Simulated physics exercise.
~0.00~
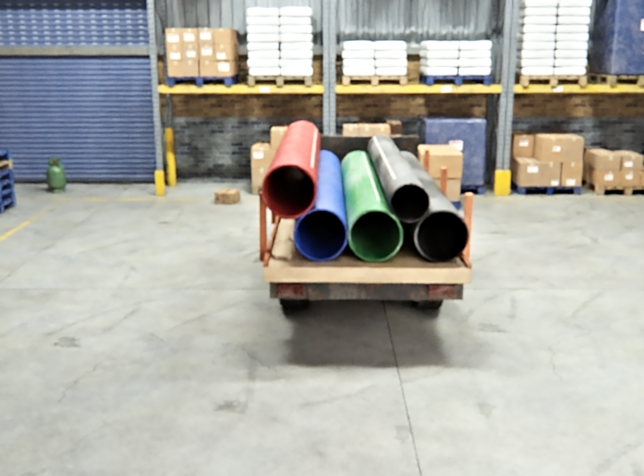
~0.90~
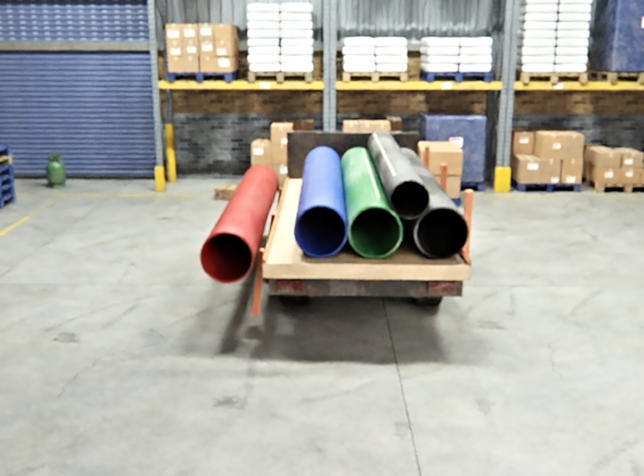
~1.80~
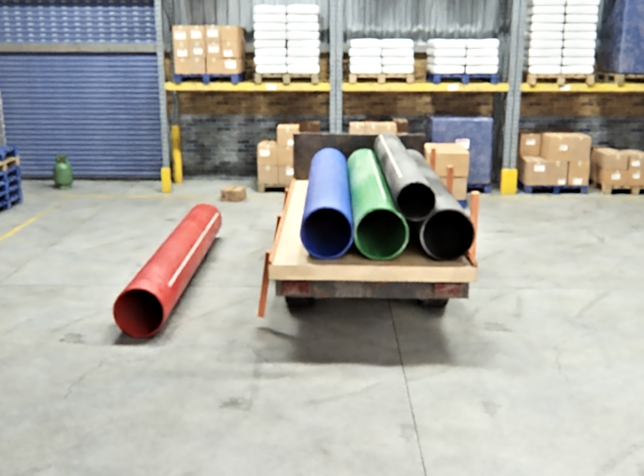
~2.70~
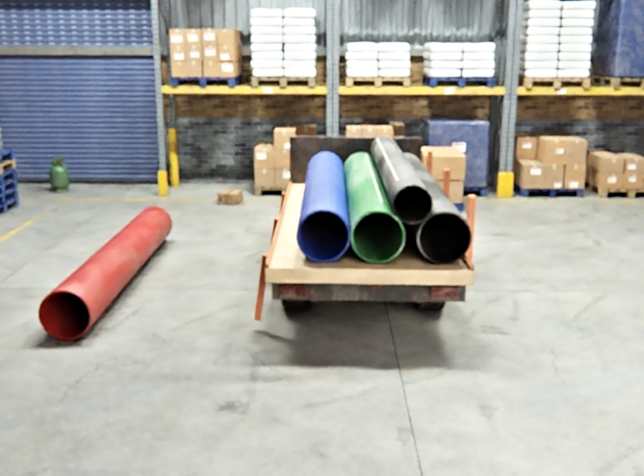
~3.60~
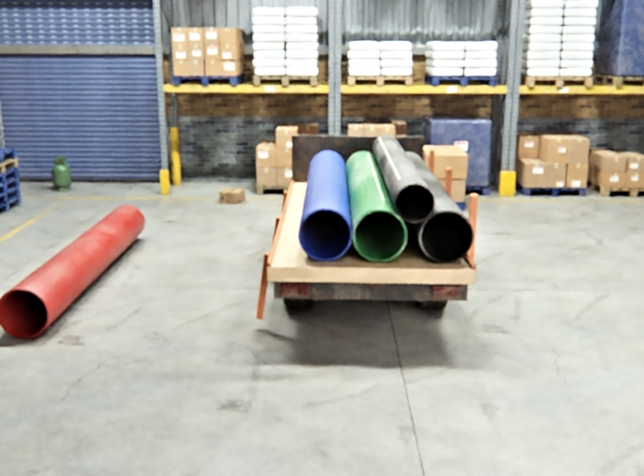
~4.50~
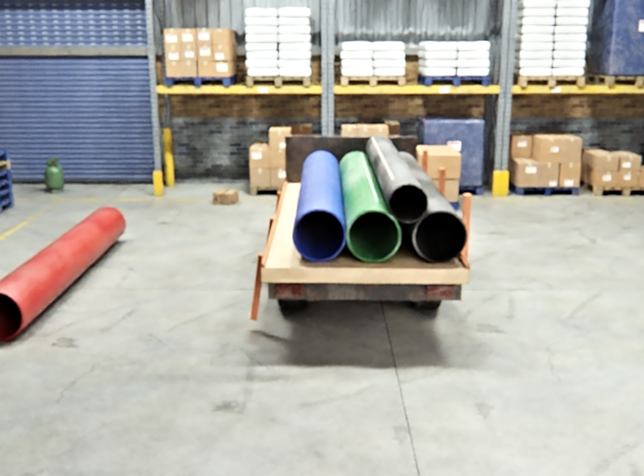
In a warehouse, a red pipe drops off a trailer's left side and rolls left.
